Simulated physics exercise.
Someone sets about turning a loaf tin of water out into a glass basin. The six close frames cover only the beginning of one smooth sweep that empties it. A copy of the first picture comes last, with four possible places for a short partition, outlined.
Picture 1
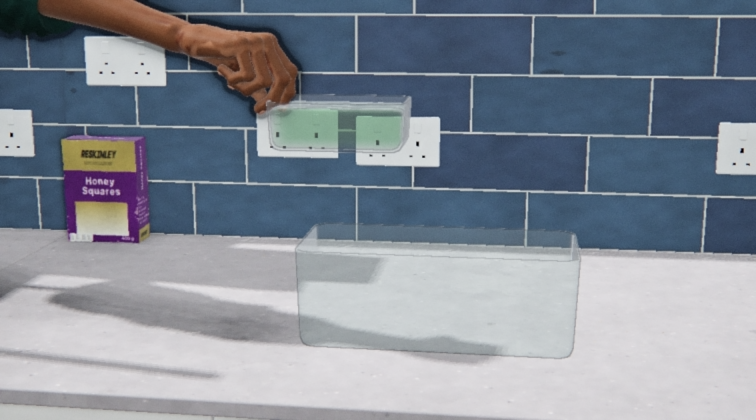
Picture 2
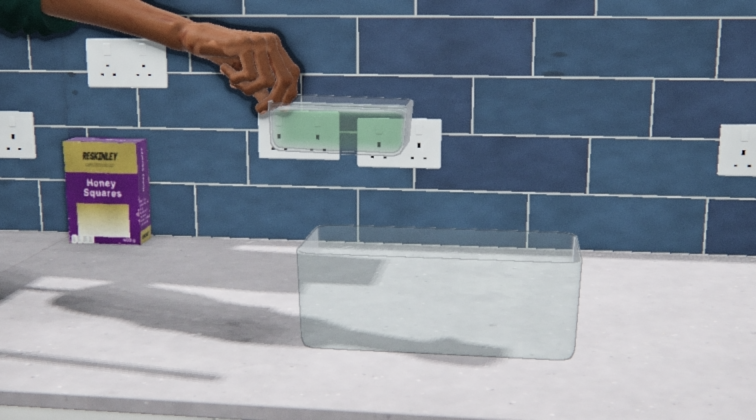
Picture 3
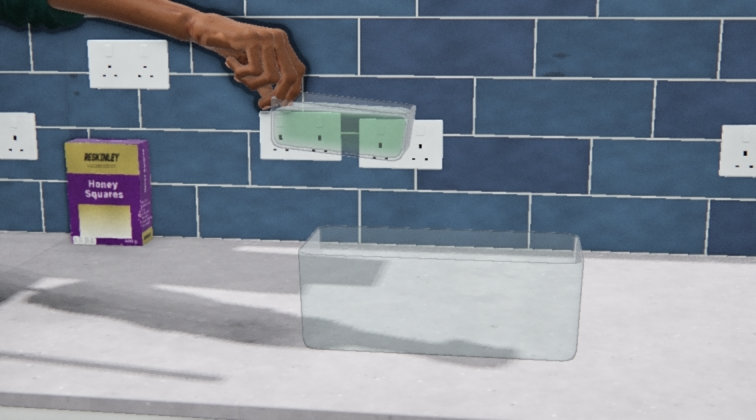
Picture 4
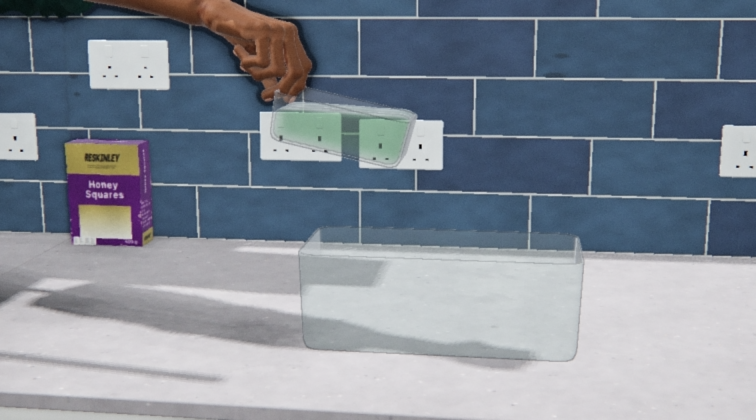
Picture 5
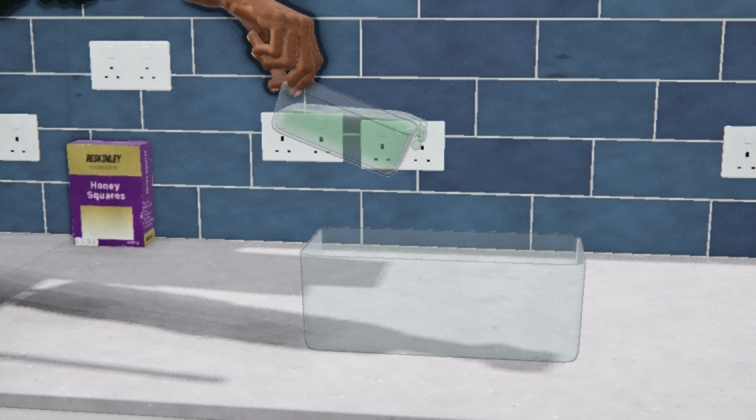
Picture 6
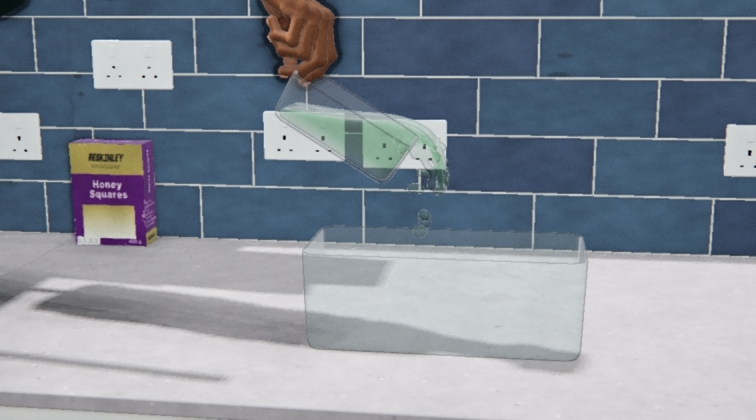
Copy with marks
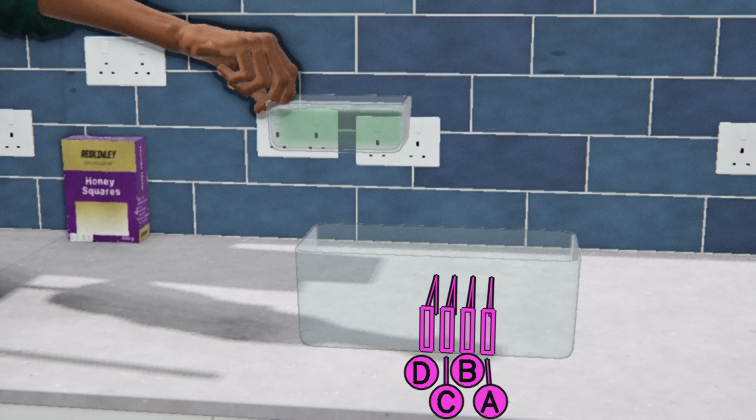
A hand at the upper left holds a clear loaf tin of pale green water above a large, empty clear basin on a light grey worktop, seen from the front. Behind are blue wall tiles with white sockets, and a purple and gold box stands at left. The hand tilts the tin rightward, and water slips over its lip and streams downward, while the view barely shifts.
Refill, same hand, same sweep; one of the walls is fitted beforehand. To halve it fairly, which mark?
Position B does it best.
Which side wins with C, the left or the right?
More ends on the right.
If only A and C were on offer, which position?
It is C.
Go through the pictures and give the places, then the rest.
Upright, lip at (406, 100); basin from (300, 344) to (573, 357); nothing has left yet, in the first picture.
Upright, lip at (407, 103); nothing has left yet, in the second picture.
Tipped about 6°, lip at (410, 109); nothing has left yet, in the third picture.
Tipped about 12°, lip at (412, 117); water is over the lip, down to (412, 117), in the fourth picture.
Tipped about 21°, lip at (414, 129); water is over the lip, down to (418, 143), in the fifth picture.
Tipped about 32°, lip at (414, 140); water is over the lip, down to (423, 229), in the sixth picture.
In magenta, A at (487, 359); B at (466, 358); C at (446, 357); D at (426, 356).
If A is chosen, about 88 % ends left of the wall and 6 % right of it; 6 % is lost outside.
If B is chosen, about 49 % ends left of the wall and 45 % right of it; 6 % is lost outside.
If C is chosen, about 31 % ends left of the wall and 64 % right of it; 6 % is lost outside.
If D is chosen, about 21 % ends left of the wall and 73 % right of it; 6 % is lost outside.
